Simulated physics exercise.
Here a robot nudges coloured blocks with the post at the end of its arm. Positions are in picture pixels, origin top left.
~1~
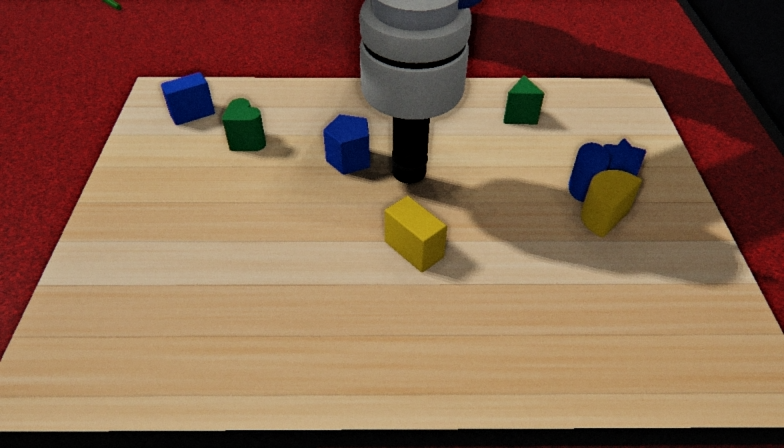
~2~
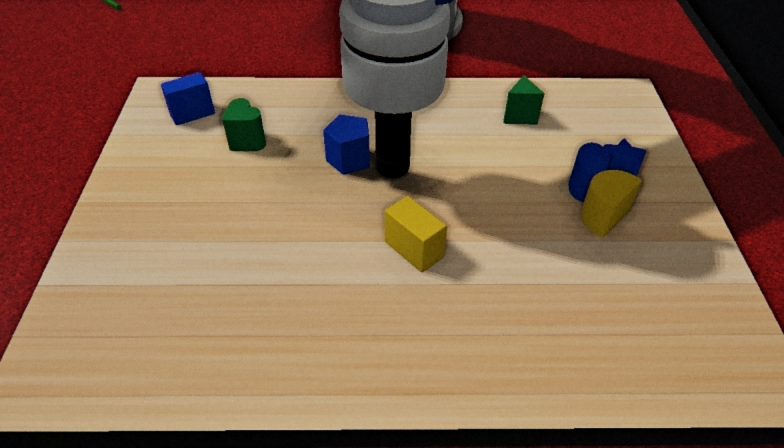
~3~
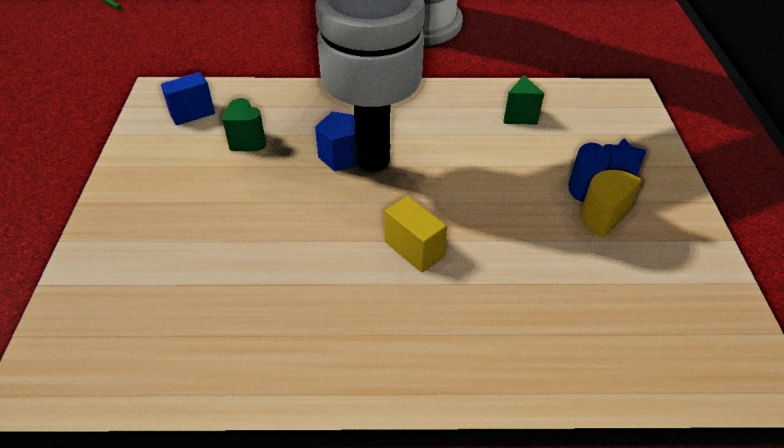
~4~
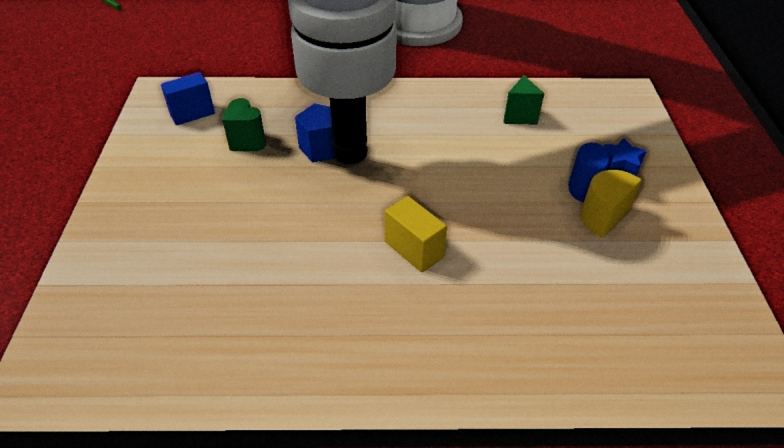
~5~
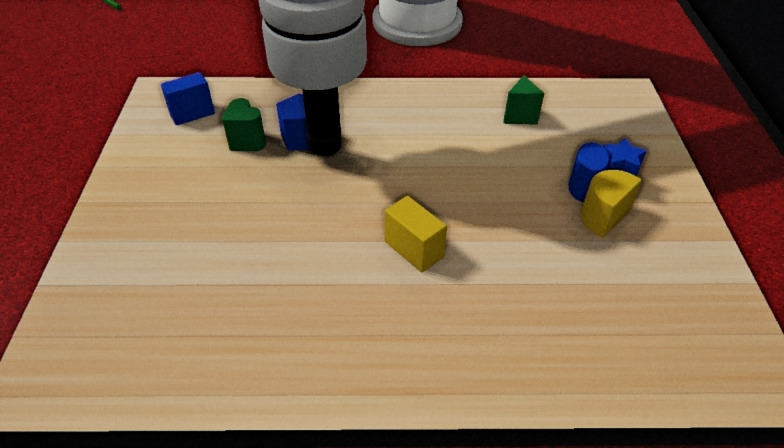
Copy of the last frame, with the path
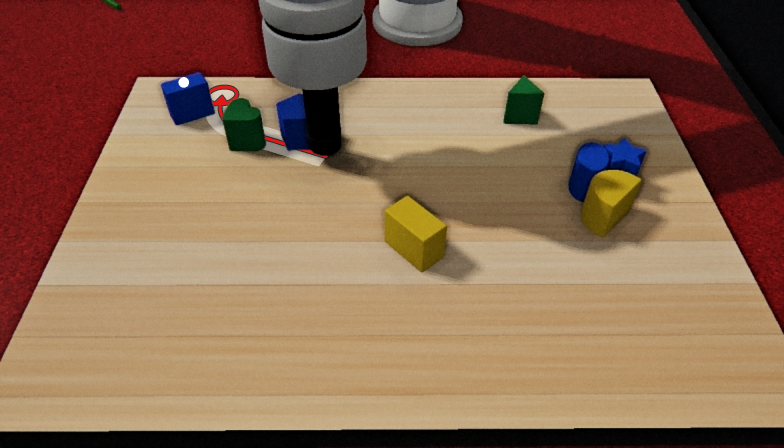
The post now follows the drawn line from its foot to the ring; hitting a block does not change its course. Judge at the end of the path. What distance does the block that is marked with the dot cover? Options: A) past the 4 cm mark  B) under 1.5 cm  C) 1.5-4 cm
That would be B.
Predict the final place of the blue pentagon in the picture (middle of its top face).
My estimate: (272, 85).
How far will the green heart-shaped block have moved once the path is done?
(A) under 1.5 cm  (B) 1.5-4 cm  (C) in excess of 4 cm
C - in excess of 4 cm.
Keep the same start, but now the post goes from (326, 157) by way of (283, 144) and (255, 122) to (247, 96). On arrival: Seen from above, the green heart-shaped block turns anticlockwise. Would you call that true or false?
My answer: True.
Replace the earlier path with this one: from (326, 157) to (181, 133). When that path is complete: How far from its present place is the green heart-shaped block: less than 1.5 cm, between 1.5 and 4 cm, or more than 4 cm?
The answer will be the long band, over 4 cm.
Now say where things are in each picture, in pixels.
Tip of the post at (409, 173), middles of tops, blue rectangle at (184, 82), green heart-shaped block at (241, 110), blue pentagon at (348, 127), in the first picture.
Post at (393, 168), nothing pushed, in the second picture.
Post at (373, 162), blue pentagon at (340, 124), in the third picture.
Post at (351, 155), blue pentagon at (319, 116), in the fourth picture.
Post at (325, 146), blue rectangle at (184, 82), green heart-shaped block at (241, 110), blue pentagon at (298, 106), in the fifth picture.
The line goes from (326, 157) through (276, 141) and (231, 125) to (222, 95); the dot is on the blue rectangle.
On the path given first. One third of the way, post at (274, 131); green heart-shaped block at (234, 109); blue pentagon at (275, 89), turned 70° clockwise.
Two thirds of the way, post at (228, 115); green heart-shaped block at (189, 106), turned 65° anticlockwise; blue pentagon at (272, 85), turned 95° clockwise.
At the end, post at (220, 85); blue rectangle at (179, 78), turned 45° anticlockwise; green heart-shaped block at (189, 106), turned 70° anticlockwise; blue pentagon at (272, 85), turned 95° clockwise.
